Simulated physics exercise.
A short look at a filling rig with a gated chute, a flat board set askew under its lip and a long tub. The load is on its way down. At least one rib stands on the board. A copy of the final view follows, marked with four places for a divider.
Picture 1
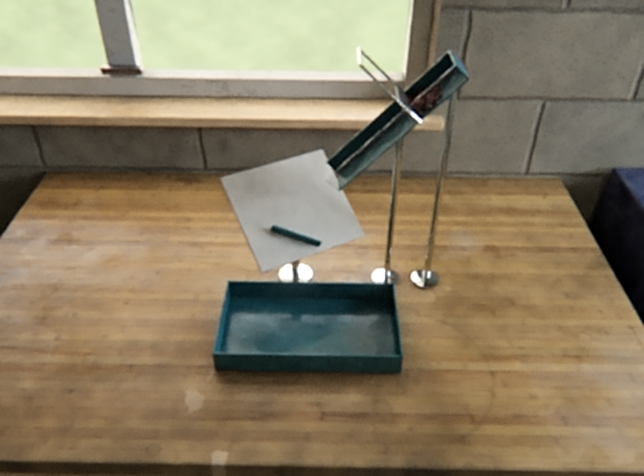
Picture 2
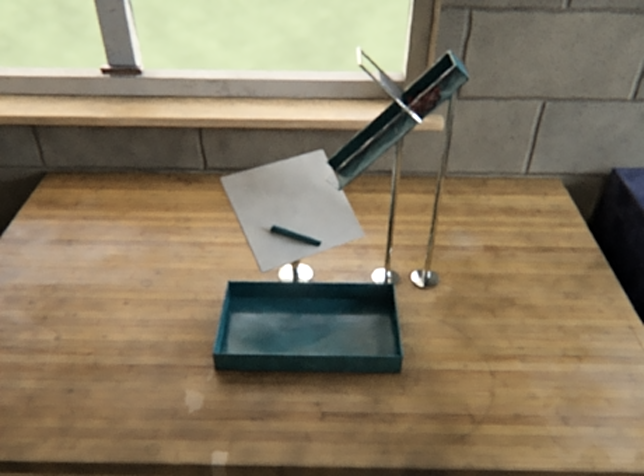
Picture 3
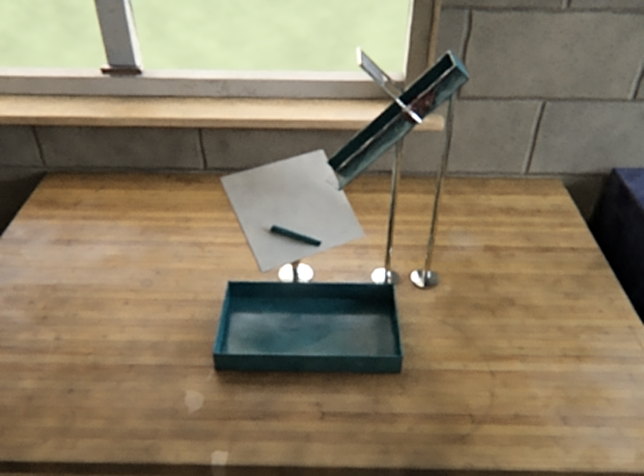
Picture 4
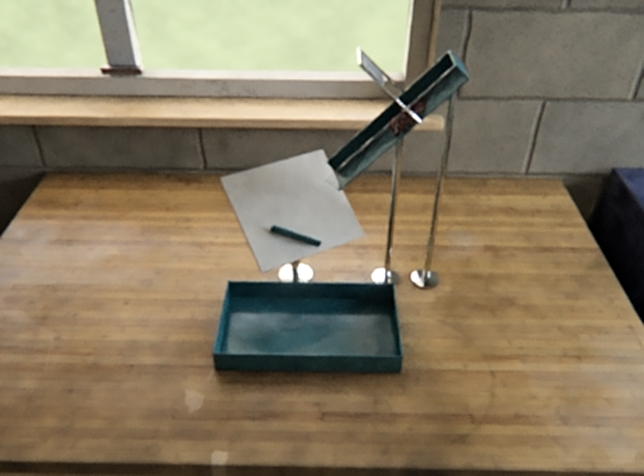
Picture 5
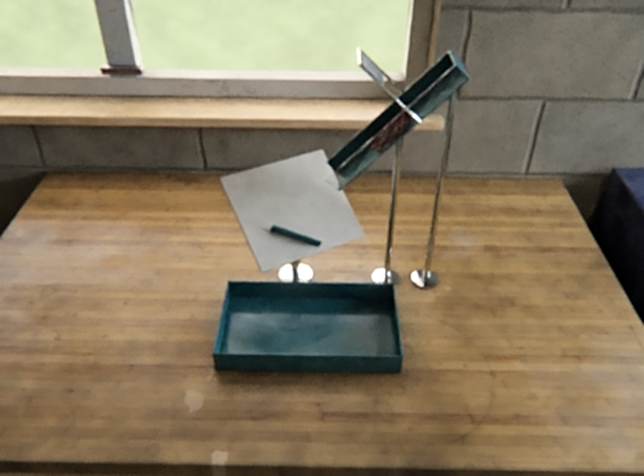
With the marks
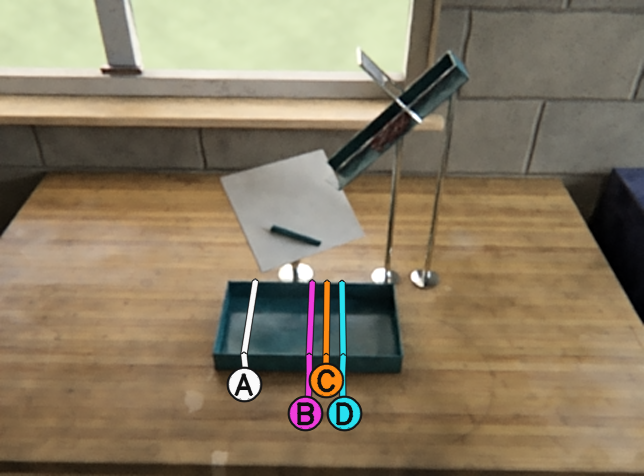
In this clip, a small gate swings on a sloping teal chute, and a dark reddish load slides down to the left partway along it, while the tilted gray board with one rib and the empty tub stay still.
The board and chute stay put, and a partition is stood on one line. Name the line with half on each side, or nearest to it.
It is D.
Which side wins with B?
The right side.
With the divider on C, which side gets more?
The right side.
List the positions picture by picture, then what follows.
Load behind the gate at (424, 102), kidney beans; lip of the chute at (339, 182), sloping fairly steeply, in the first picture.
Middle of the board at (294, 207), tilted fairly steeply; middle of its low edge at (315, 253); of its high edge at (273, 163), in the second picture.
Front corners of the tub at (213, 353) and (402, 356), empty; front of the load at (406, 112), in the third picture.
Middle of the load at (407, 118); its front at (394, 130), about a quarter of the way to the lip; rib from (273, 225) to (322, 242), in the fourth picture.
Middle of the load at (393, 131); its front at (373, 145), about half of the way to the lip, in the fifth picture.
On the marked copy, line A crosses the front rim at (244, 353); line B crosses the front rim at (309, 354); line C crosses the front rim at (326, 355); line D crosses the front rim at (343, 355).
For line A, of what is caught, a stray few on the left of the divider, nearly all on the right.
For line B, of what is caught, a small part on the left of the divider, most on the right.
For line C, of what is caught, a small part on the left of the divider, most on the right.
For line D, of what is caught, about half on the left of the divider, about half on the right.
